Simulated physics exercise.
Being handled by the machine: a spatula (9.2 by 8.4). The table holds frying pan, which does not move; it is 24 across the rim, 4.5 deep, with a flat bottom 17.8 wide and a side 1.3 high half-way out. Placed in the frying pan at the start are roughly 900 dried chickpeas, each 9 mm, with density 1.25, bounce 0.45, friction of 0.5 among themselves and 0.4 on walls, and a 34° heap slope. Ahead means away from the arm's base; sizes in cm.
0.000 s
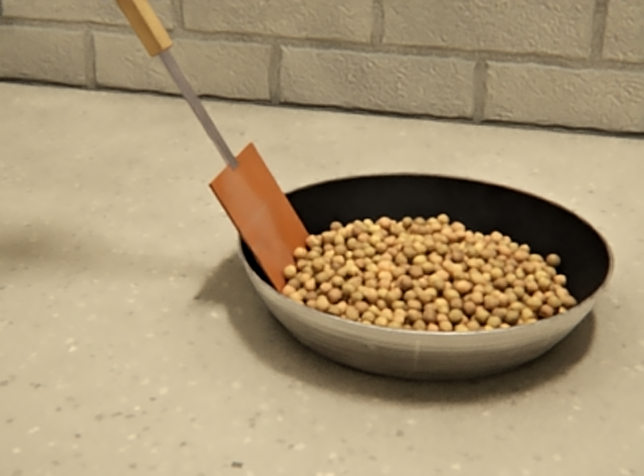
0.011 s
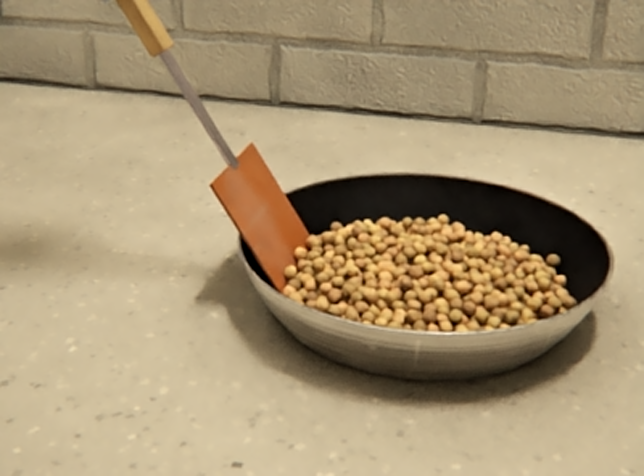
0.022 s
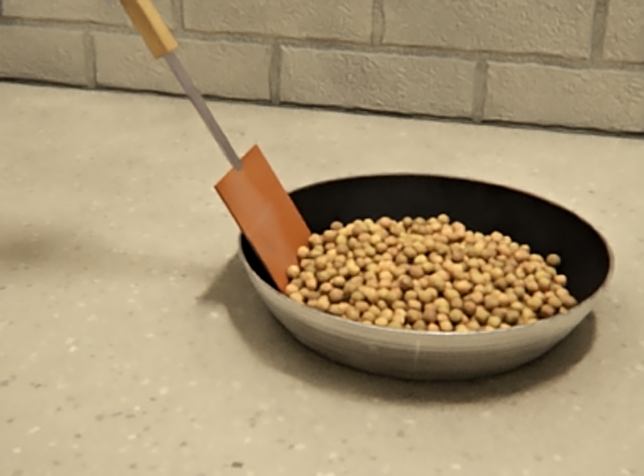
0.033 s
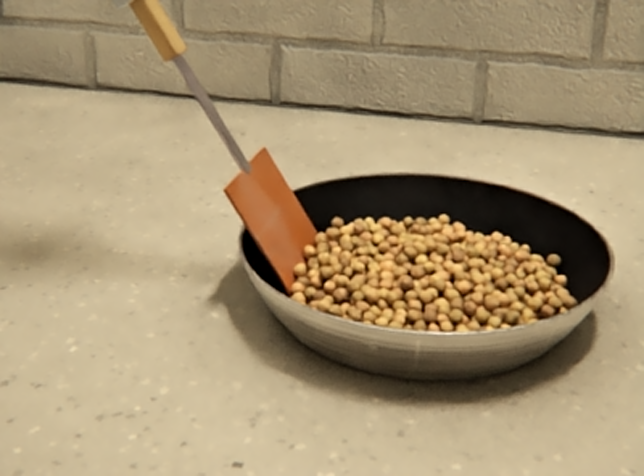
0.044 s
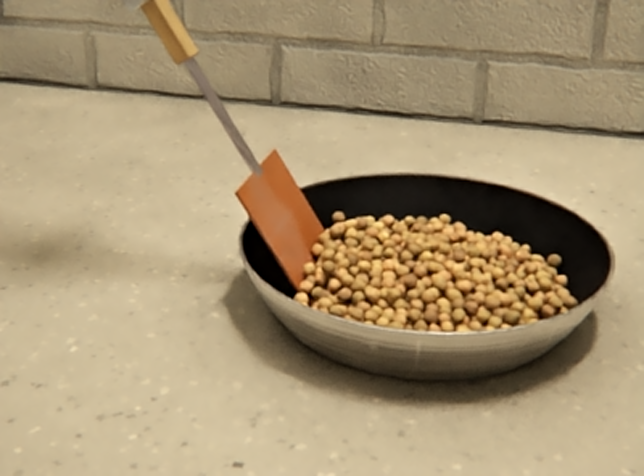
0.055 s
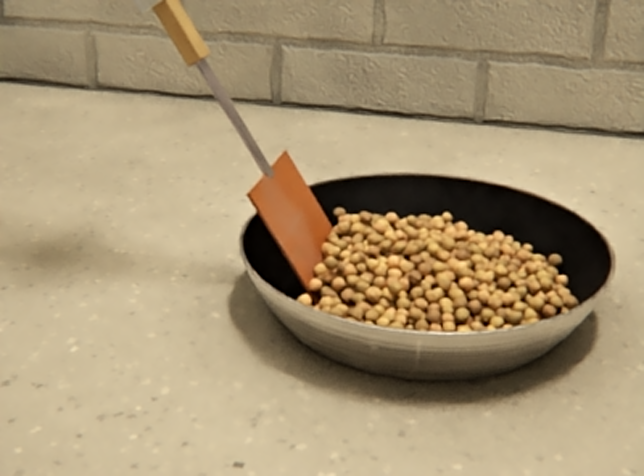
A black-lined frying pan with a silvery outside sits heaped with tan and brown dried chickpeas on a pale speckled countertop, seen from slightly above before a beige brick wall. An orange-bladed spatula with a grey shaft and light wooden handle leans into the pan's left side. Barely moving at first, it then slides slowly rightward, nudging the nearest chickpeas slightly, while the pan and camera stay still.
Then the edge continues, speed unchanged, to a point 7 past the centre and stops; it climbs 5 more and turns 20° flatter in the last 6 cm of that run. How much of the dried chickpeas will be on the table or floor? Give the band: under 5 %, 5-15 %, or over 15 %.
Band: 5-15 %.
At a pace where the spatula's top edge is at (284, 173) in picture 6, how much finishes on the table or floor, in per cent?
I'd say around 20 per cent.
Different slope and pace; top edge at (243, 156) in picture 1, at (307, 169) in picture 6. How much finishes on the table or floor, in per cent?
Around 20 per cent finishes on the table or floor.
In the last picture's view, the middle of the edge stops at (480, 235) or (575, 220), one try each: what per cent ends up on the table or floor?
First try about 0 percent, second about 20 percent.
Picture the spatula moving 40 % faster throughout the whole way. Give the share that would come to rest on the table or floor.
About 15 %.
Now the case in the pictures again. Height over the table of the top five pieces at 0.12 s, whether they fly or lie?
Around 5 cm above the table.
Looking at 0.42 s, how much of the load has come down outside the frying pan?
It comes to some 10 in a hundred.
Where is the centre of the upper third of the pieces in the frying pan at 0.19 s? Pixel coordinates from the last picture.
Near (491, 260).
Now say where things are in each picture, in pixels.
In the first frame, spatula top edge at (231, 162), sloping 58°; upper third of the load around (420, 271), from x 280 to 570, top at y 220; 900 in the frying pan.
In the second frame, spatula top edge at (232, 162), sloping 58°; upper third of the load around (420, 271), from x 280 to 570, top at y 220.
In the third frame, spatula top edge at (236, 164), sloping 58°; upper third of the load around (419, 271), from x 280 to 570, top at y 220.
In the fourth frame, spatula top edge at (245, 167), sloping 58°; upper third of the load around (416, 270), from x 280 to 570, top at y 220.
In the fifth frame, spatula top edge at (256, 169), sloping 58°; upper third of the load around (410, 268), from x 285 to 570, top at y 220.
In the sixth frame, spatula top edge at (267, 171), sloping 58°; upper third of the load around (412, 265), from x 285 to 570, top at y 215; 900 in the frying pan.
By 0.12 s, sloping 58°, highest piece 5 above the table; 900 in the frying pan.
By 0.19 s, sloping 50°, highest piece 6 above the table; 900 in the frying pan.
By 0.42 s, sloping 38°, highest piece 5 above the table; 812 in the frying pan, 88 on the table or floor.
By 1.47 s, sloping 38°, highest piece 5 above the table; 812 in the frying pan, 88 on the table or floor.
Final count, 812 in the frying pan, 88 on the table or floor. That is 10 % on the table or floor.
